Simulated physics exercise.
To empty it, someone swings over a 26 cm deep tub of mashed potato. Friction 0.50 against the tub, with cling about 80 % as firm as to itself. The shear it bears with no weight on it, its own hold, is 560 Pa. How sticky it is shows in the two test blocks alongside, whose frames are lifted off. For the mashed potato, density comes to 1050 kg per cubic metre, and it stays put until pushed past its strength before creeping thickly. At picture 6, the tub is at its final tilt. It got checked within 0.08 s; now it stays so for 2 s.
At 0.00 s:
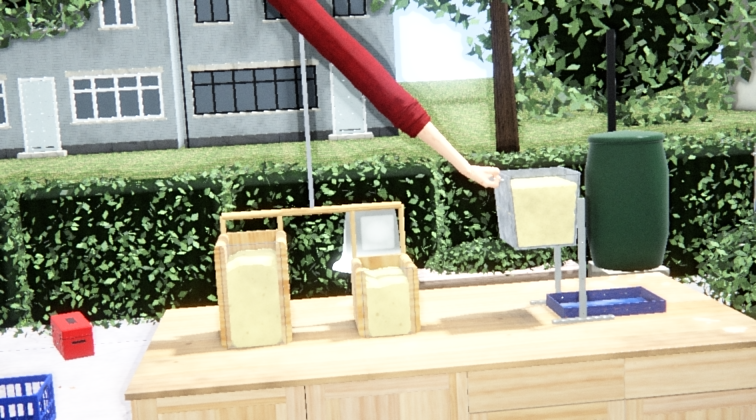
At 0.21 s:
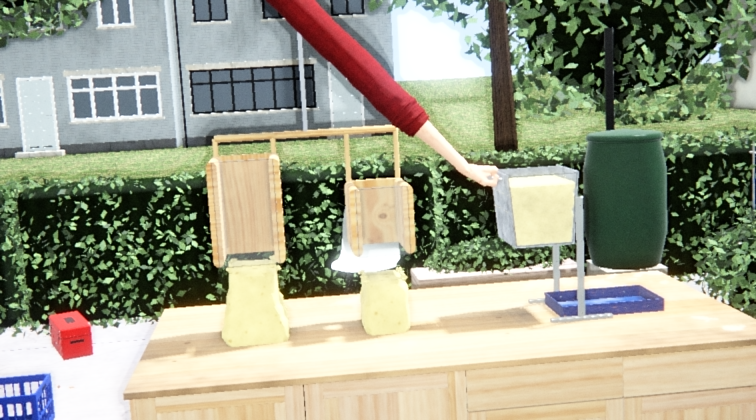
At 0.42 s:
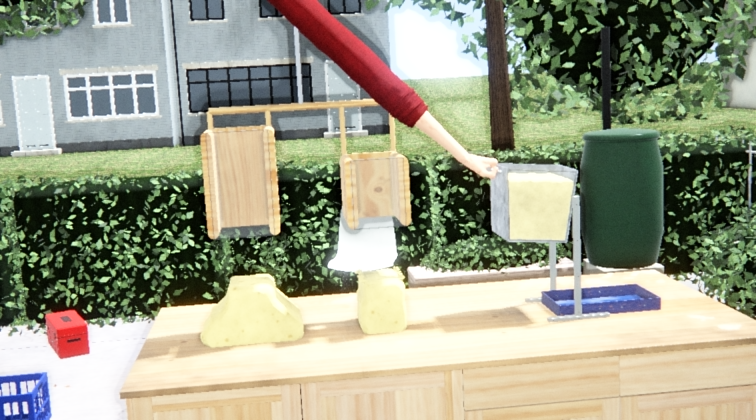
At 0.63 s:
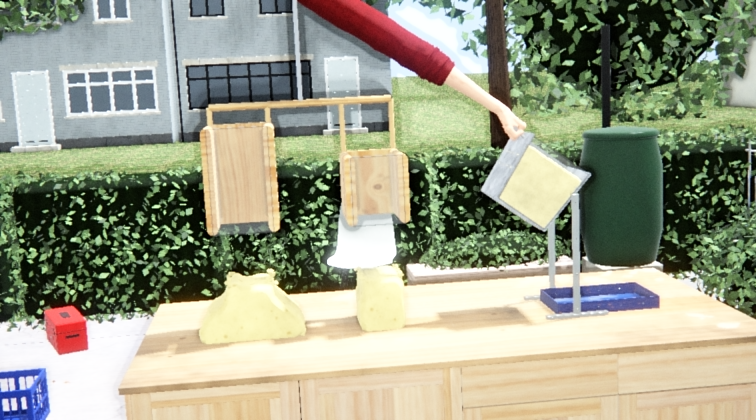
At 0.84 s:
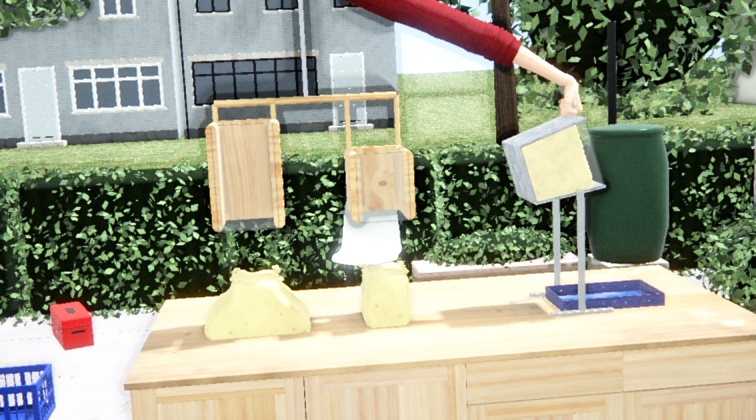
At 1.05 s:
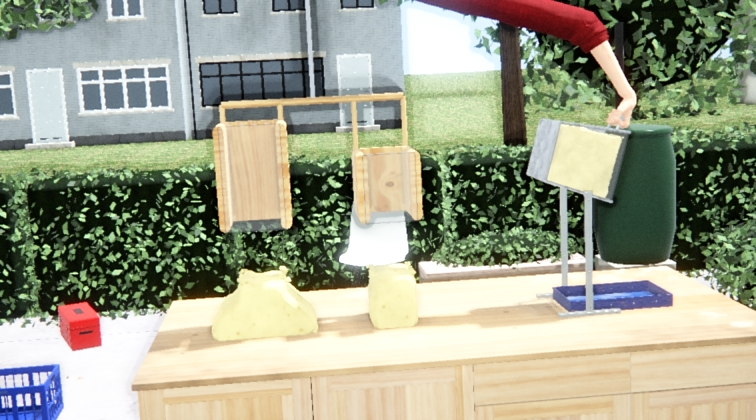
Red-sleeved arm tilting a grey tub of mashed potato rightward onto its side after two wooden moulds rise off pale yellow blocks, the left one slumping.
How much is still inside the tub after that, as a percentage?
Close to 0 % is still inside the tub.
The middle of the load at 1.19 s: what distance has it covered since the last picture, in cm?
Some 7 cm.
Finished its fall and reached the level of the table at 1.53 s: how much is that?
I'd say about 35 per cent of it.
After 1.19 s, the tub is at 105 degrees and holds 81 %.
After 1.36 s, the tub is at 105 degrees and holds 39 %.
After 1.53 s, the tub is at 105 degrees and holds 16 %.
After 1.70 s, the tub is at 105 degrees and holds 0 %.
After 3.05 s, the tub is at 105 degrees and holds 0 %.
